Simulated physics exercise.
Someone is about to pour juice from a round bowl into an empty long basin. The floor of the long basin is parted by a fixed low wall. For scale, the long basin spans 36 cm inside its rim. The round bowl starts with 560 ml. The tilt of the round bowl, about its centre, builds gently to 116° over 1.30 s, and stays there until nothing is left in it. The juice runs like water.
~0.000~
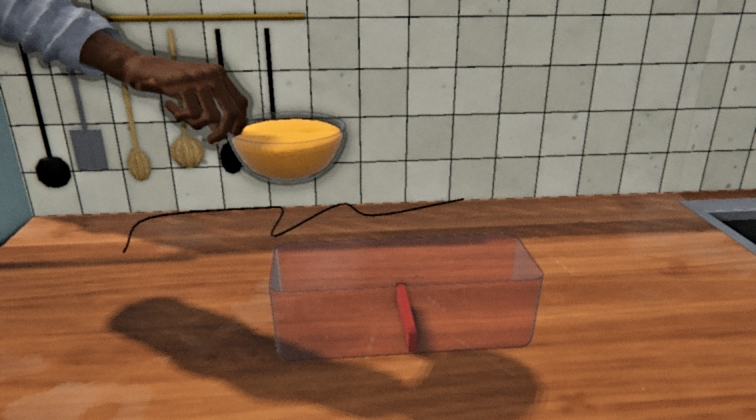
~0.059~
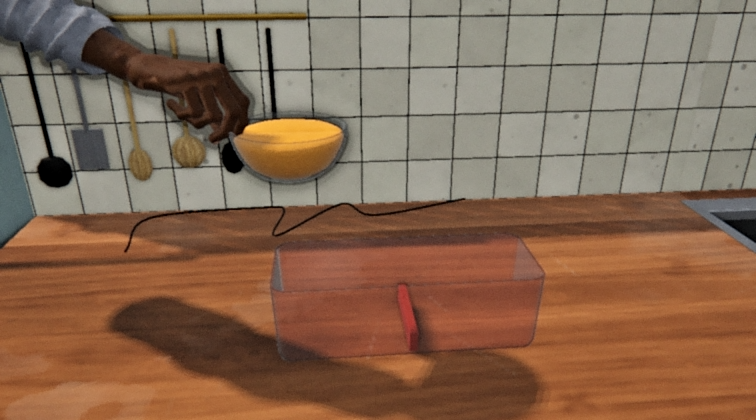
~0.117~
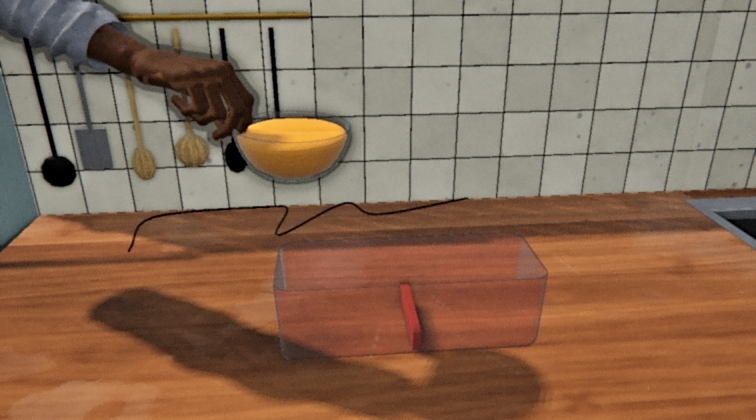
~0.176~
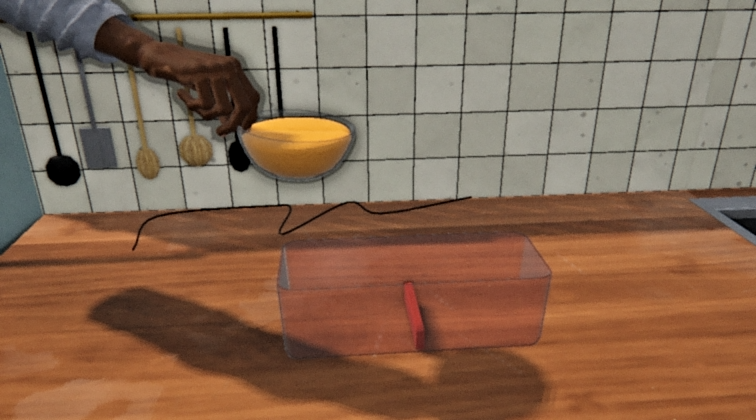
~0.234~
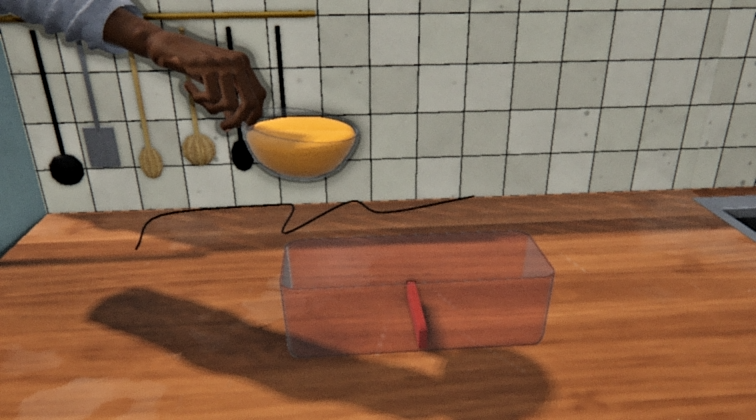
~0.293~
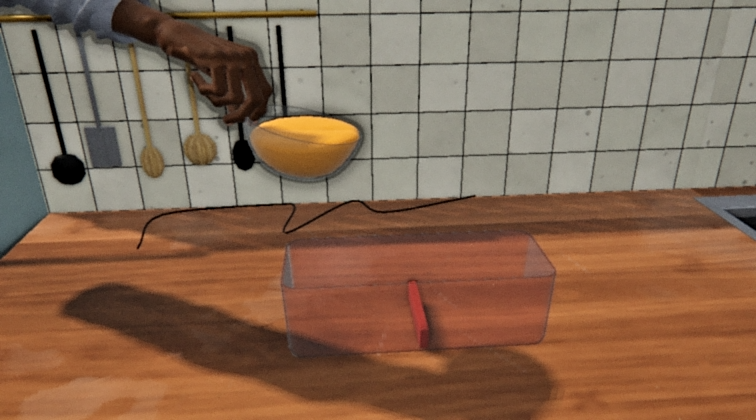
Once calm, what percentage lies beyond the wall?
The far part has some 42 per cent.
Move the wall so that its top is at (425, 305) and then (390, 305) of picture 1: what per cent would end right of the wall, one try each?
In turn about 10 and 65 per cent.
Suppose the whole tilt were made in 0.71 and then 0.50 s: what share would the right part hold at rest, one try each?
First 25, then 30 per cent.
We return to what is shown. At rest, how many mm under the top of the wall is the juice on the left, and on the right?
Some 18 mm on the left and 20 mm on the right.
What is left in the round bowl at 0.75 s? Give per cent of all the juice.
Near 24 in a hundred.
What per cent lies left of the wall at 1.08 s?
Near 56 in a hundred.
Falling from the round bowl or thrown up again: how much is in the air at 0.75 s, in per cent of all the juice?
About 40 per cent.
Then, 0.75 s in, the tilt is 71° and 24 per cent is still to pour, 18 is left of the wall and 18 right of it.
Then, 1.08 s in, the tilt is 108° and 0 per cent is still to pour, 57 is left of the wall and 40 right of it.
Then, 1.42 s in, the tilt is 116° and 0 per cent is still to pour, 57 is left of the wall and 42 right of it.
Then, 1.80 s in, the tilt is 116° and 0 per cent is still to pour, 57 is left of the wall and 42 right of it.
Finally, 57 per cent lies left of the wall, 42 right of it and 1 outside.
